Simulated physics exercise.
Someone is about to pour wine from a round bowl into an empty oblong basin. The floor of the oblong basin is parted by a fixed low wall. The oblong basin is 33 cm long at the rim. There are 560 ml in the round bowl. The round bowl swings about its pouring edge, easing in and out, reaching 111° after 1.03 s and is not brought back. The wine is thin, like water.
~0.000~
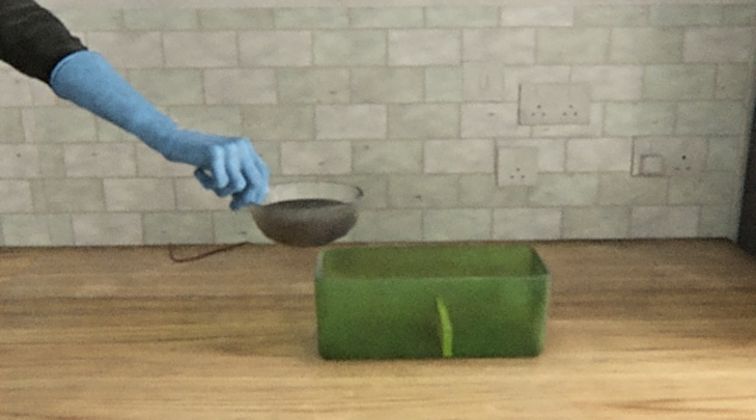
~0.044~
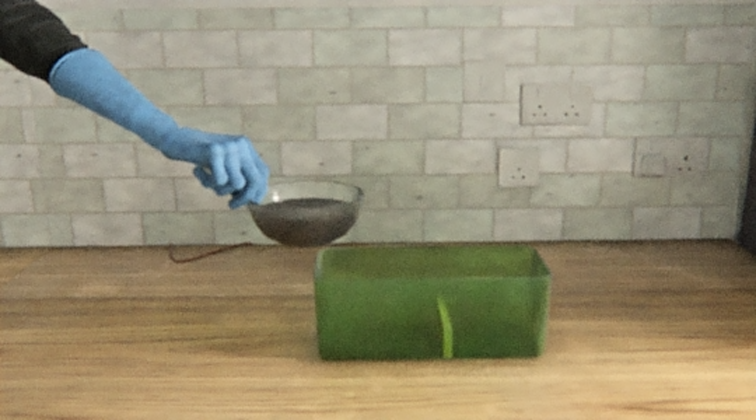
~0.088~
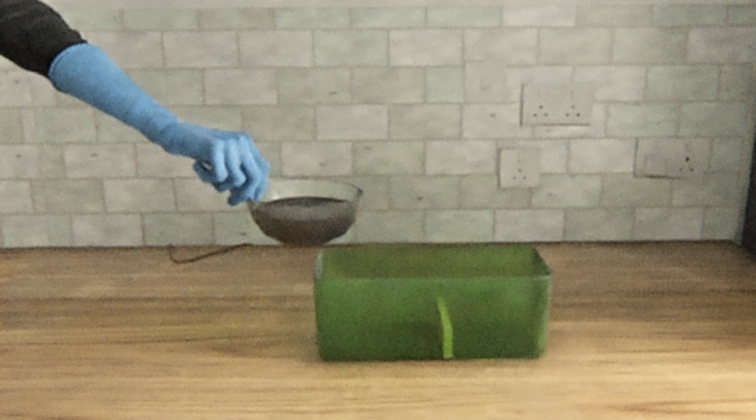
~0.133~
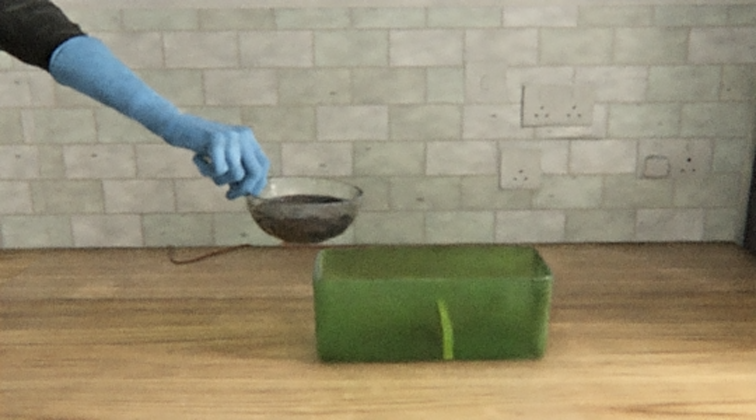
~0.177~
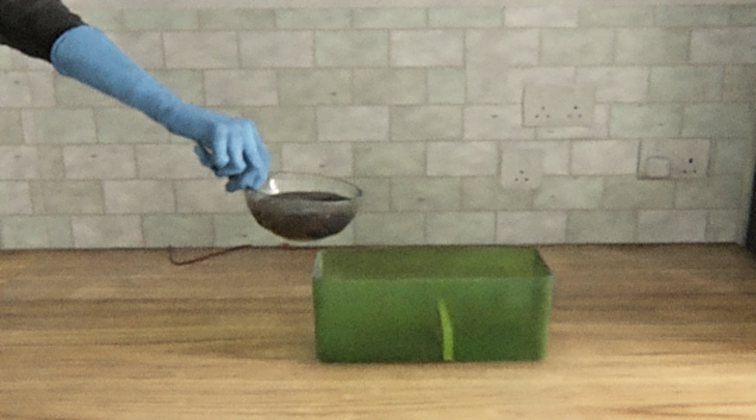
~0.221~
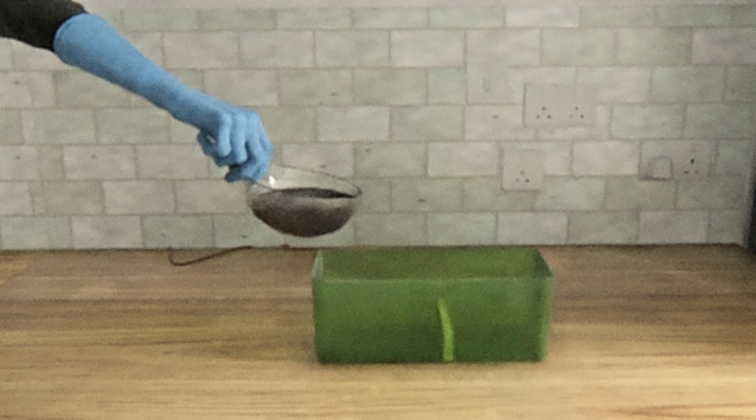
Above a wooden worktop, a blue-gloved hand slightly tilts a glass bowl of dark liquid rightward.
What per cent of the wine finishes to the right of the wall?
The far part has some 31 per cent.
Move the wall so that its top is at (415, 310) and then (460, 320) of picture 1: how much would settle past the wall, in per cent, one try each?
First 90, then 10 per cent.
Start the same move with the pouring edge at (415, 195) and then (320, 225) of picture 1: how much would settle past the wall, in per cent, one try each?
In turn about 90 and 15 per cent.
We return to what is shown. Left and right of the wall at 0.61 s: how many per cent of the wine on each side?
Near 10 on the left, 0 on the right.
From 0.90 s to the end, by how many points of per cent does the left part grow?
Near 8 in a hundred.
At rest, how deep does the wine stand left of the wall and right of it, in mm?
Left about 16 mm, right about 10 mm.
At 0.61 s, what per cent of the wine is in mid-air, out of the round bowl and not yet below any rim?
About 44 per cent.
Then, 0.61 s in, the tilt is 72° and 46 per cent is still to pour, 9 is left of the wall and 0 right of it.
Then, 0.90 s in, the tilt is 107° and 0 per cent is still to pour, 60 is left of the wall and 32 right of it.
Then, 1.20 s in, the tilt is 111° and 0 per cent is still to pour, 68 is left of the wall and 31 right of it.
Then, 1.53 s in, the tilt is 111° and 0 per cent is still to pour, 68 is left of the wall and 31 right of it.
Finally, 68 per cent lies left of the wall, 31 right of it and 1 outside.
